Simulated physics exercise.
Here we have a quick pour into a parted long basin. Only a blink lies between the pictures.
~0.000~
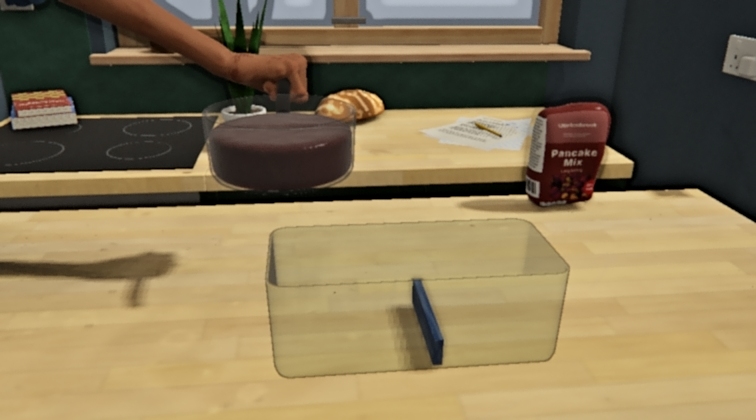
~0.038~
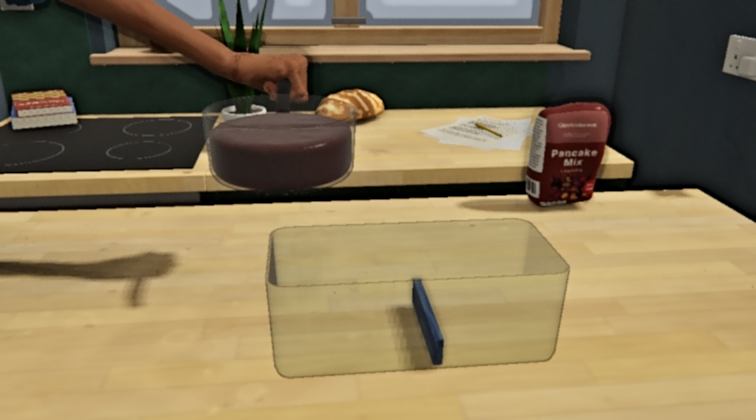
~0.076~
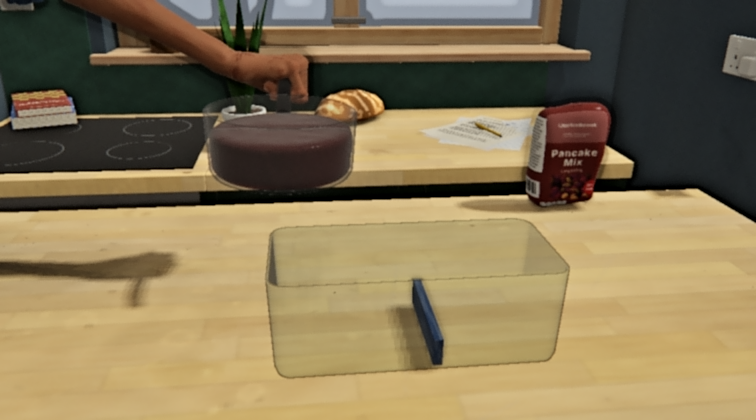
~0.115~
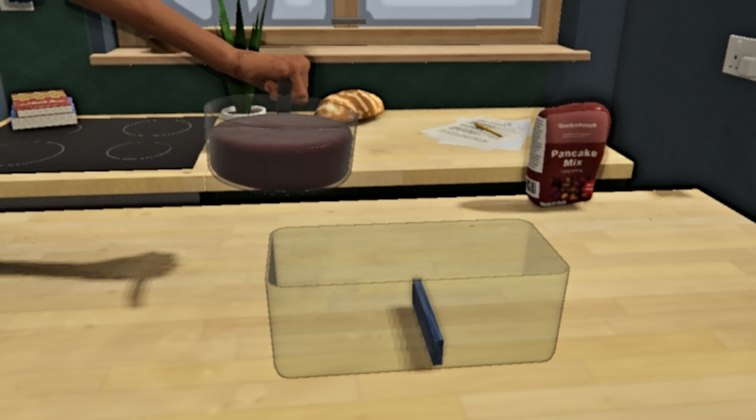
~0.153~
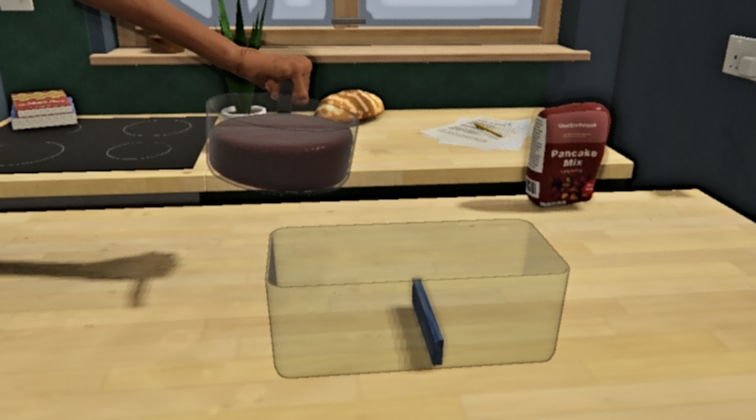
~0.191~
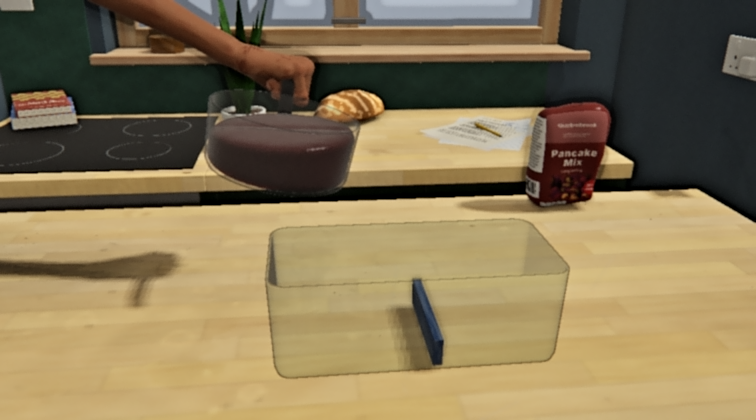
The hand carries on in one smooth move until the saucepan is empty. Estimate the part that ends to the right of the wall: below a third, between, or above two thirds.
It comes to less than a third.
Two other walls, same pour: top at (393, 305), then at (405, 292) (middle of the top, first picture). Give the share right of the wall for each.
The first gives 55 %, the second 35 %.
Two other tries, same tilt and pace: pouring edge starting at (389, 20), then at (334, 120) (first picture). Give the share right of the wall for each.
Near 60 % and 15 %.
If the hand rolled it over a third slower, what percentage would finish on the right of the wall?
It comes to 25 per cent or so.
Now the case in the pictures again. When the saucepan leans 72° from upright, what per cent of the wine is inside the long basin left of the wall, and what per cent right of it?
Left about 10, right about 0.
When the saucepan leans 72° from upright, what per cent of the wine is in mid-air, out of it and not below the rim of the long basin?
Roughly 40 in a hundred.
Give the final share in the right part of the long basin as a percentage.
About 15 per cent.
A moment on, the saucepan is tipped part way and 49 per cent is still to pour, 11 is left of the wall and 0 right of it.
Next, the saucepan is tipped right over and 9 per cent is still to pour, 73 is left of the wall and 10 right of it.
Then the saucepan is tipped right over and 1 per cent is still to pour, 81 is left of the wall and 14 right of it.
Later the saucepan is tipped right over and 0 per cent is still to pour, 80 is left of the wall and 17 right of it.
Finally, 80 per cent lies left of the wall, 17 right of it and 3 outside.
